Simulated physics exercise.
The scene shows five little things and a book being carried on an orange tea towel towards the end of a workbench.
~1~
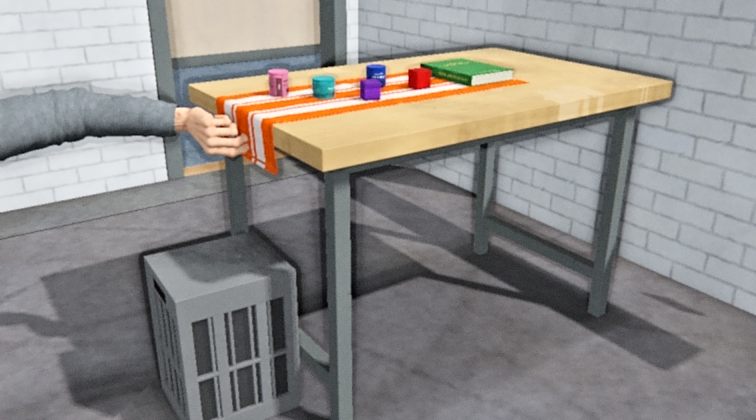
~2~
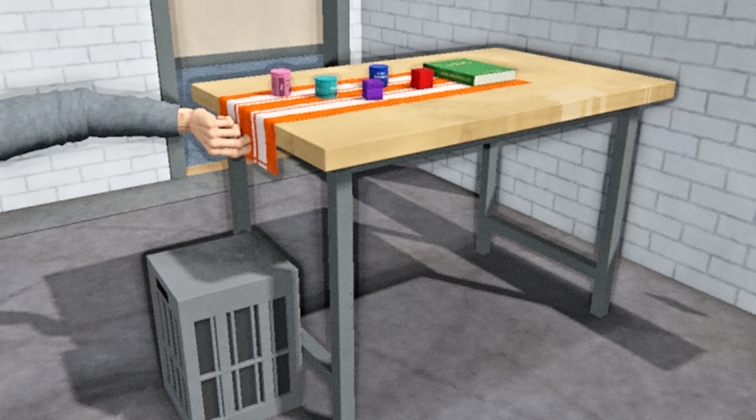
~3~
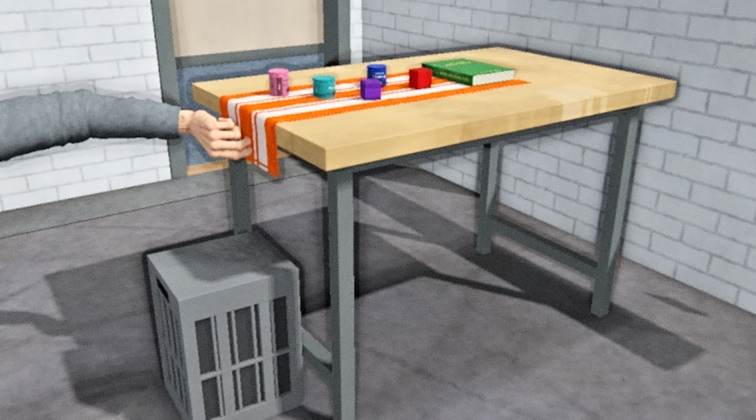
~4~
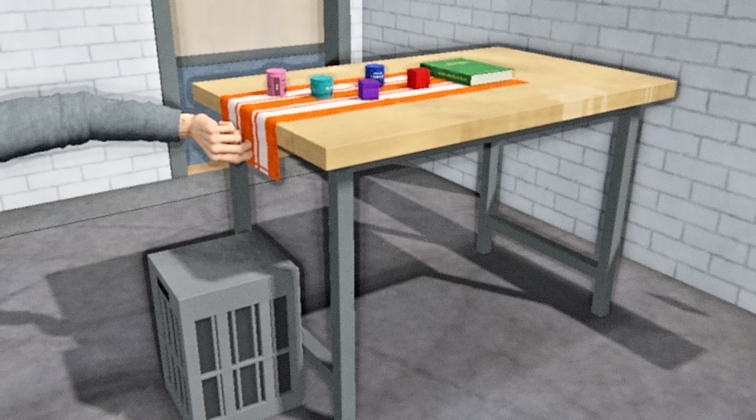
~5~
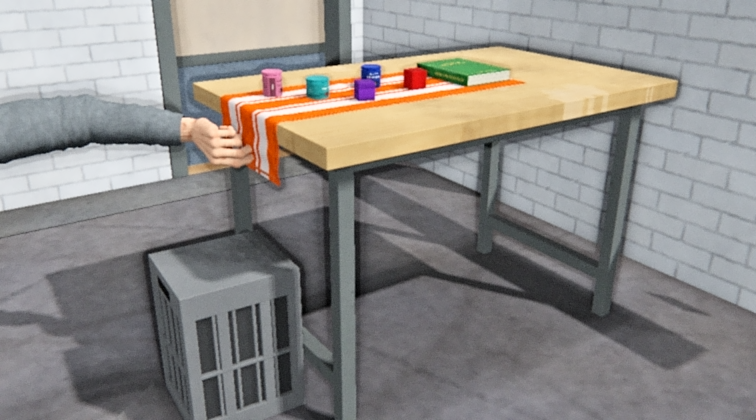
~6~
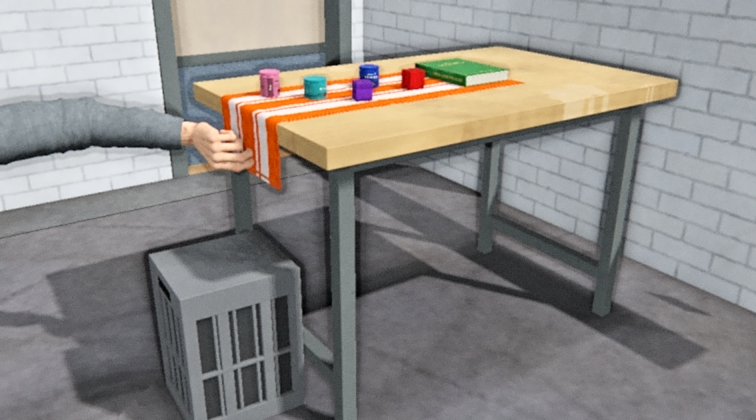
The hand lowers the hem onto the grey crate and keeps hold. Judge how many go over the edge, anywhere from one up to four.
The answer is two.
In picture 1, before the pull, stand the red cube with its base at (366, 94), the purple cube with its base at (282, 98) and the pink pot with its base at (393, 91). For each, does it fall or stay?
Each in turn: The red cube stays aloft, the purple cube goes down, the pink pot stays aloft.
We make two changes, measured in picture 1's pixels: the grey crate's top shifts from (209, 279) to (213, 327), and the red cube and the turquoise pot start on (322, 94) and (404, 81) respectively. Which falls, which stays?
Red cube: Lost; turquoise pot: Safe.
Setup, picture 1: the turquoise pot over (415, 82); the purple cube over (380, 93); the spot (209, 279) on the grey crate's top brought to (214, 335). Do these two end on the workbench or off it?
As for the turquoise pot, it holds its spot; as for the purple cube, it leaves the top.
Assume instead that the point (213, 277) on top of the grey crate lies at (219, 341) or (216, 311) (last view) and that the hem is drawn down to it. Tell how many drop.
First case 4, second 3.
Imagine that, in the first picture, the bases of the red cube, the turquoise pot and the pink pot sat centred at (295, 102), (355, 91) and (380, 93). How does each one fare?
Red cube lost, turquoise pot safe, pink pot safe.
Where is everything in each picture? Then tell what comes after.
In the first picture, hem (276, 175); pink pot (278, 71); turquoise pot (323, 78); purple cube (370, 81); blue pot (376, 66); red cube (420, 69); top of the crate (209, 279).
In the second picture, hem (278, 176); pink pot (281, 71).
In the third picture, hem (279, 178); turquoise pot (324, 77).
In the fourth picture, hem (279, 181); purple cube (368, 80); top of the crate (212, 277).
In the fifth picture, hem (280, 186); blue pot (371, 66).
In the sixth picture, hem (281, 190); pink pot (269, 71); turquoise pot (315, 78); purple cube (362, 81); blue pot (369, 66); red cube (413, 70).
Soon after, hem near (252, 207); all still up.
Then, hem on the crate; pink pot and turquoise pot gone.
At rest, hem on the crate; pink pot and turquoise pot gone. It carries off two.
